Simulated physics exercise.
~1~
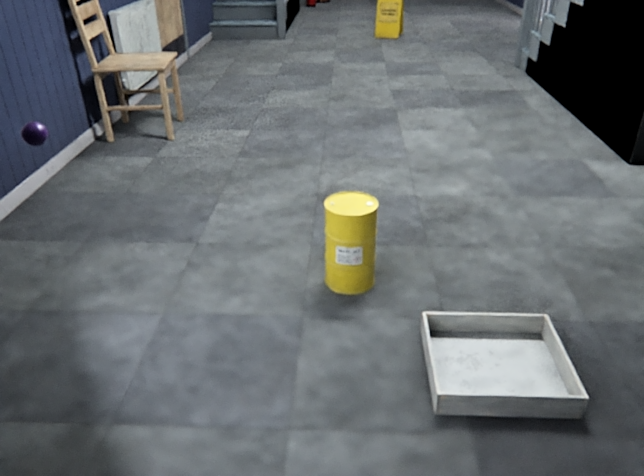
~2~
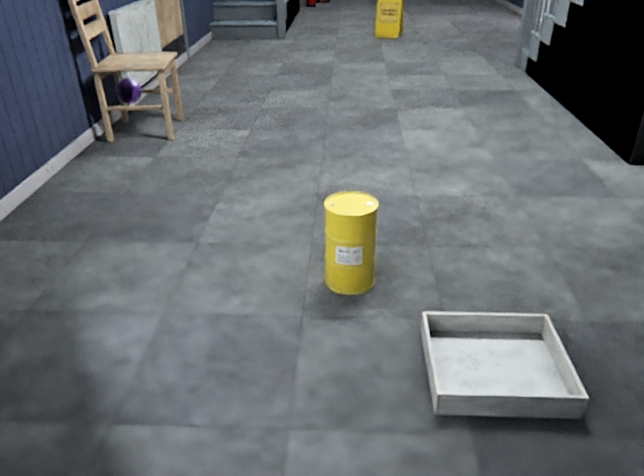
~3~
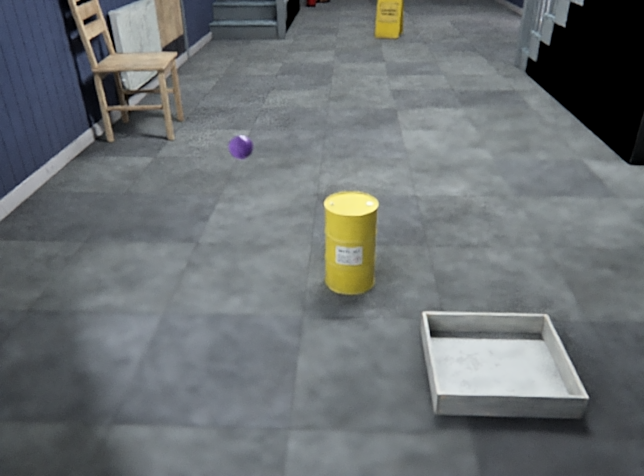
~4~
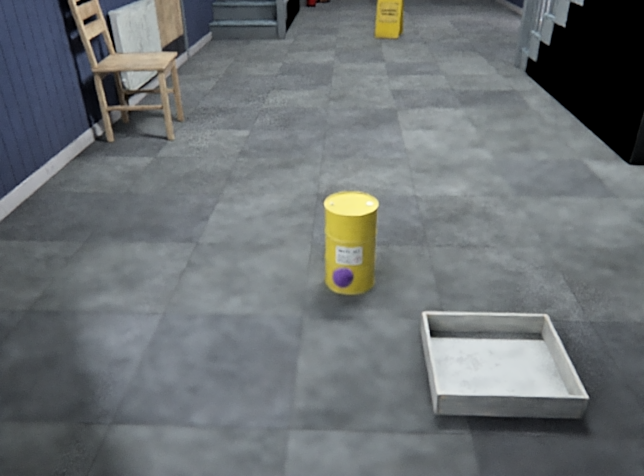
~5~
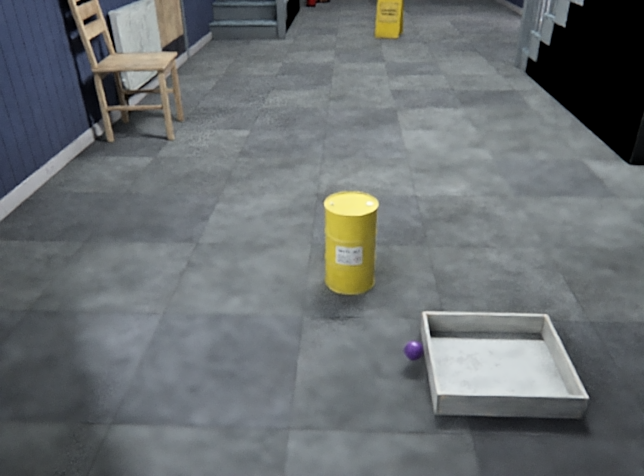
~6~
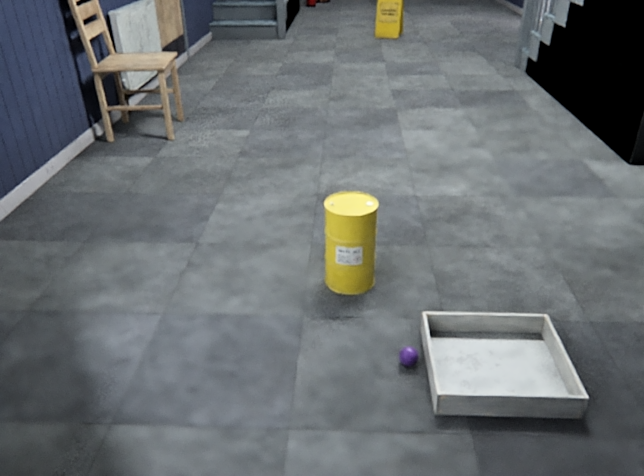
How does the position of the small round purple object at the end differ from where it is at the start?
At the start it is in the air by the blue wall on the far left, below and to the left of the chair seat. At the end it is on the floor at the lower right, just outside the left side of the open box.
